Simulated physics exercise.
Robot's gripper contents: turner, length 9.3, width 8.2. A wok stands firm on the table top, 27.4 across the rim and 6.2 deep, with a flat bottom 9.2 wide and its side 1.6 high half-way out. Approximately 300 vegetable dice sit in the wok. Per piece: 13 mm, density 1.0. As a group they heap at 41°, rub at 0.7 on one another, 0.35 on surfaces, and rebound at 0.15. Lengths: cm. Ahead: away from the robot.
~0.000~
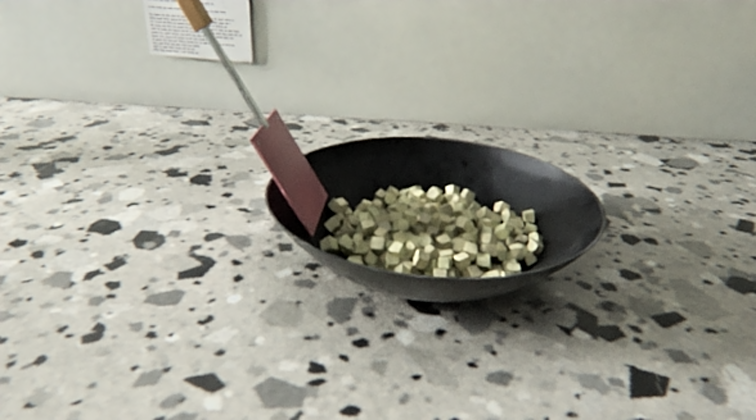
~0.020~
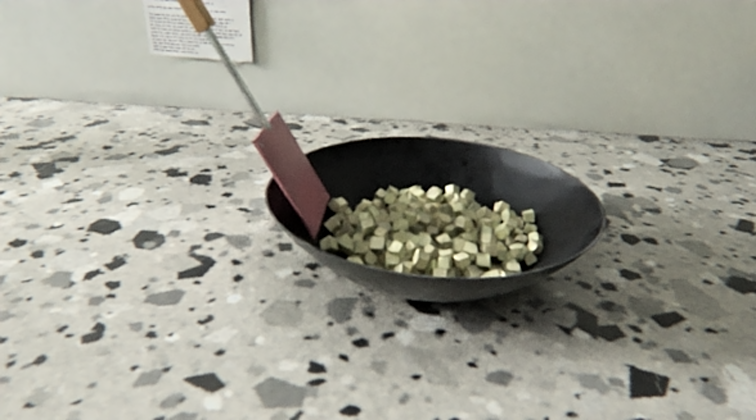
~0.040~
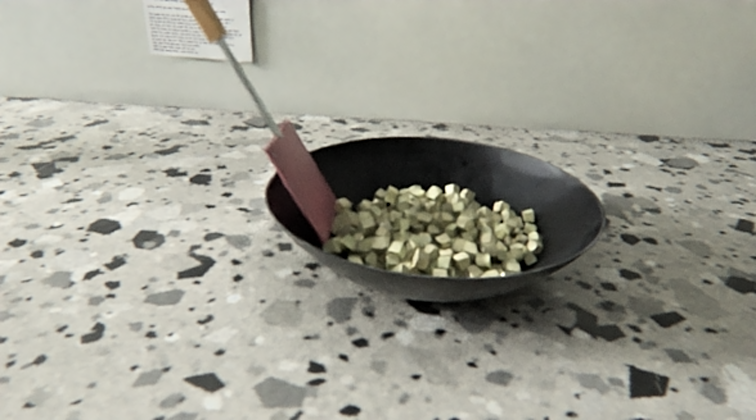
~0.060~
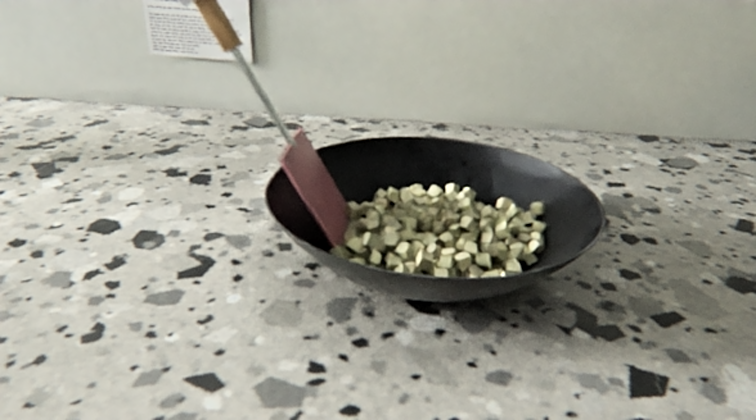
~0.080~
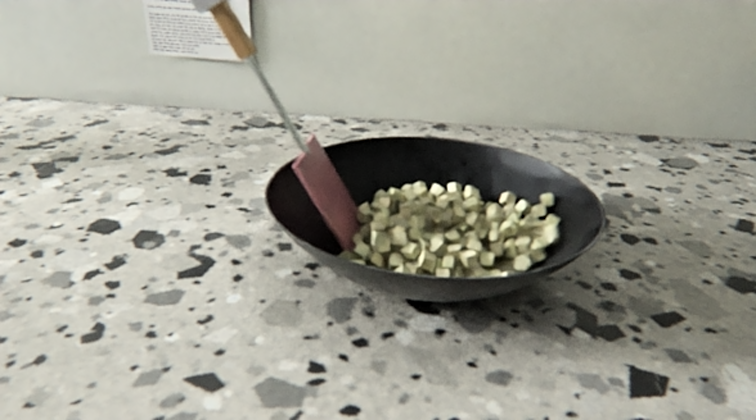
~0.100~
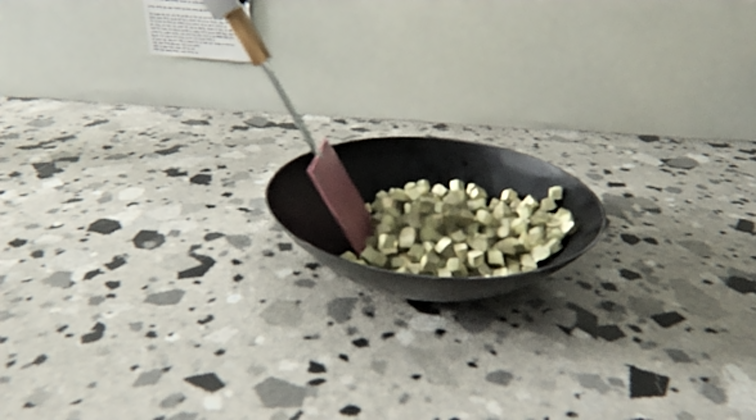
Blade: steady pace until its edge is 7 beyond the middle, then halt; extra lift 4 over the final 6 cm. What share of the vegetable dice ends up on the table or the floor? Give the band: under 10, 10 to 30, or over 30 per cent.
10 to 30 per cent.
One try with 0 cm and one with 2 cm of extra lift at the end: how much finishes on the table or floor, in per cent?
It comes to around 25 per cent on the first try and around 30 per cent on the second.
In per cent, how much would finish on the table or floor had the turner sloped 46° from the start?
That would leave close to 15 per cent on the table or floor.
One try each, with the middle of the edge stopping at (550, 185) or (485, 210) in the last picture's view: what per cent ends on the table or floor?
Estimates, in order: 45 % and 5 %.
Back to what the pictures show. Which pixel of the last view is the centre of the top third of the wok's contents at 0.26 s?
I'd say close to (560, 202).
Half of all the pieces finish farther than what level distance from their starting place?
8 cm.
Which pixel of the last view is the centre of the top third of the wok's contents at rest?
The middle lies somewhere around (537, 218).
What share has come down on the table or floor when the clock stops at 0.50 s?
I'd put it at around 15 per cent.
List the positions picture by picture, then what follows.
The first frame shows the turner top edge at (263, 123), sloping 60°; upper third of the load around (431, 226), from x 330 to 535, top at y 190; 295 in the wok.
The second frame shows the turner top edge at (266, 125), sloping 60°; upper third of the load around (431, 226), from x 330 to 535, top at y 190.
The third frame shows the turner top edge at (277, 133), sloping 60°; upper third of the load around (432, 226), from x 335 to 535, top at y 190.
The fourth frame shows the turner top edge at (290, 142), sloping 60°; upper third of the load around (437, 224), from x 340 to 540, top at y 190.
The fifth frame shows the turner top edge at (304, 149), sloping 60°; upper third of the load around (455, 224), from x 345 to 555, top at y 190.
The sixth frame shows the turner top edge at (318, 154), sloping 60°; upper third of the load around (477, 224), from x 350 to 570, top at y 185; 295 in the wok.
After 0.18 s, sloping 60°, highest piece 8 above the table; 295 in the wok.
After 0.26 s, sloping 60°, highest piece 9 above the table; 280 in the wok, 15 on the blade or in flight.
After 0.50 s, sloping 60°, highest piece 8 above the table; 240 in the wok, 51 on the table or floor, 4 on the blade or in flight.
After 1.55 s, sloping 60°, highest piece 7 above the table; 240 in the wok, 55 on the table or floor.
In the end, 240 in the wok, 55 on the table or floor. That is 19 % on the table or floor.
